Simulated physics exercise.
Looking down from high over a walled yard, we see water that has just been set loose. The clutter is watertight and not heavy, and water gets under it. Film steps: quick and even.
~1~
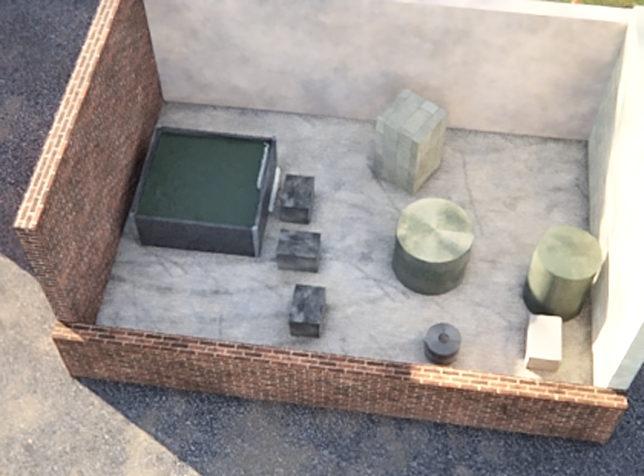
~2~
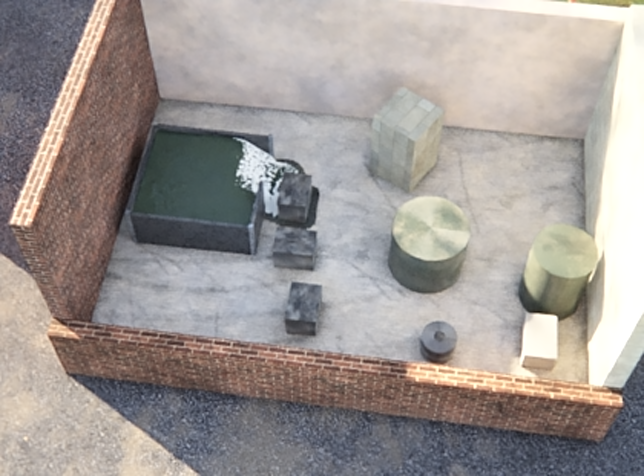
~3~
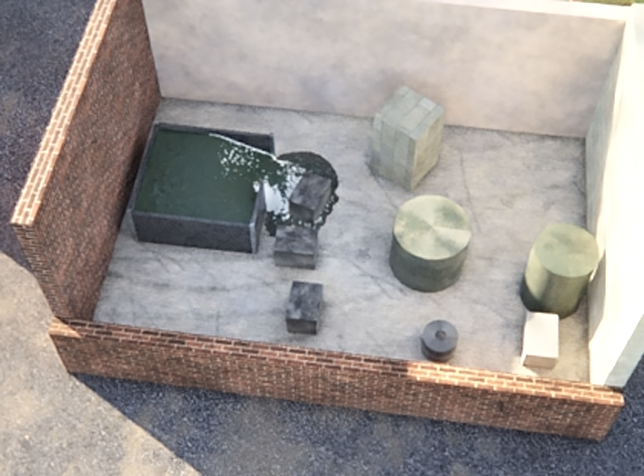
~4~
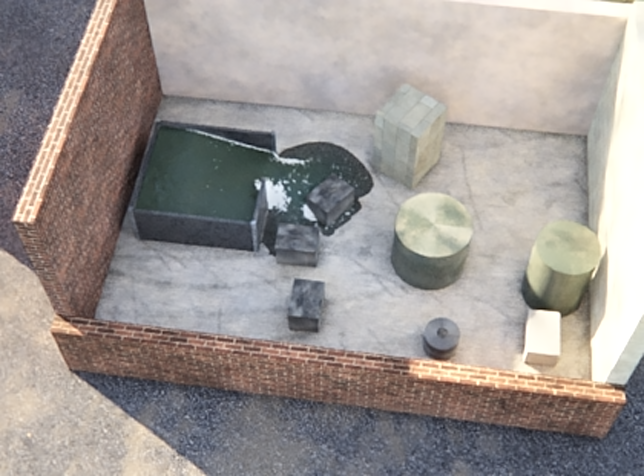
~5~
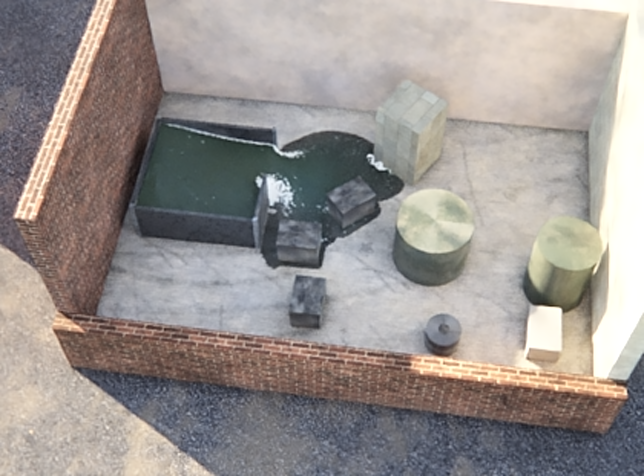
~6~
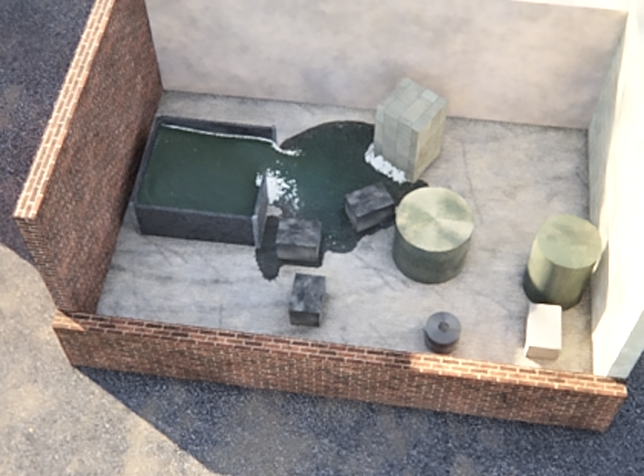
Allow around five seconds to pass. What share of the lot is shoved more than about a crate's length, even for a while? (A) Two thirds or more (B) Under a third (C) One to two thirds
B, under a third.
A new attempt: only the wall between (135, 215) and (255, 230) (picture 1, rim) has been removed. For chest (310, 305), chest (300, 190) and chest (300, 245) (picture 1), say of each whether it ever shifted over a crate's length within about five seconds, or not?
Order as asked: Sent that far; not sent that far; not sent that far.
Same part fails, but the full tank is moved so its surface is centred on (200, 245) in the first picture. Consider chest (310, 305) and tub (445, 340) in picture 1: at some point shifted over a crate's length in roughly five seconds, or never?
As listed: Short of that, swept aside.
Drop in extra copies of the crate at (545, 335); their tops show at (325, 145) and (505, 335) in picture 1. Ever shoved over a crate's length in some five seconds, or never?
Taking them in order, the first one goes the distance and the second one never gets that far.
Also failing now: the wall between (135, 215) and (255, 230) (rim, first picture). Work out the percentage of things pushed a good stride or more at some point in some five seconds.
Around 40 in a hundred.
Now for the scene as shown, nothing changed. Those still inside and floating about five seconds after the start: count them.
The count comes to 1.
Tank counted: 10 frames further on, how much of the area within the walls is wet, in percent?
55 %.
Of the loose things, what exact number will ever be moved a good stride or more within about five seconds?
So that is 1.
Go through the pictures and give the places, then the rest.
In the first frame, a chest at (298, 191) rests on the ground; a chest at (299, 243) rests on the ground; 0 of 5 have shifted.
In the second frame, a chest at (295, 189) rests on the ground; a chest at (295, 241), on the bottom; 0 of 5 have shifted.
In the third frame, a chest at (310, 190) rests on the ground, close to its start; a chest at (296, 240) rests on the ground; 1 of 5 have shifted.
In the fourth frame, a chest at (330, 192) rests on the ground, a stride from its start; a chest at (298, 237), on the bottom; 1 of 5 have shifted.
In the fifth frame, a chest at (352, 194), on the bottom, a stride from its start; a chest at (299, 234) rests on the ground; 1 of 5 have shifted.
In the sixth frame, a chest at (370, 199), on the bottom, a stride from its start; a chest at (299, 232) rests on the ground; 1 of 5 have shifted.
A moment on, 1 of 5 are well off their spots; 0 afloat.
Next, 1 of 5 are well off their spots; 1 afloat.
Later, 1 of 5 are well off their spots; 0 afloat.
In the end, 1 of 5 are well off their spots, and 1 have been at some point; 1 afloat.
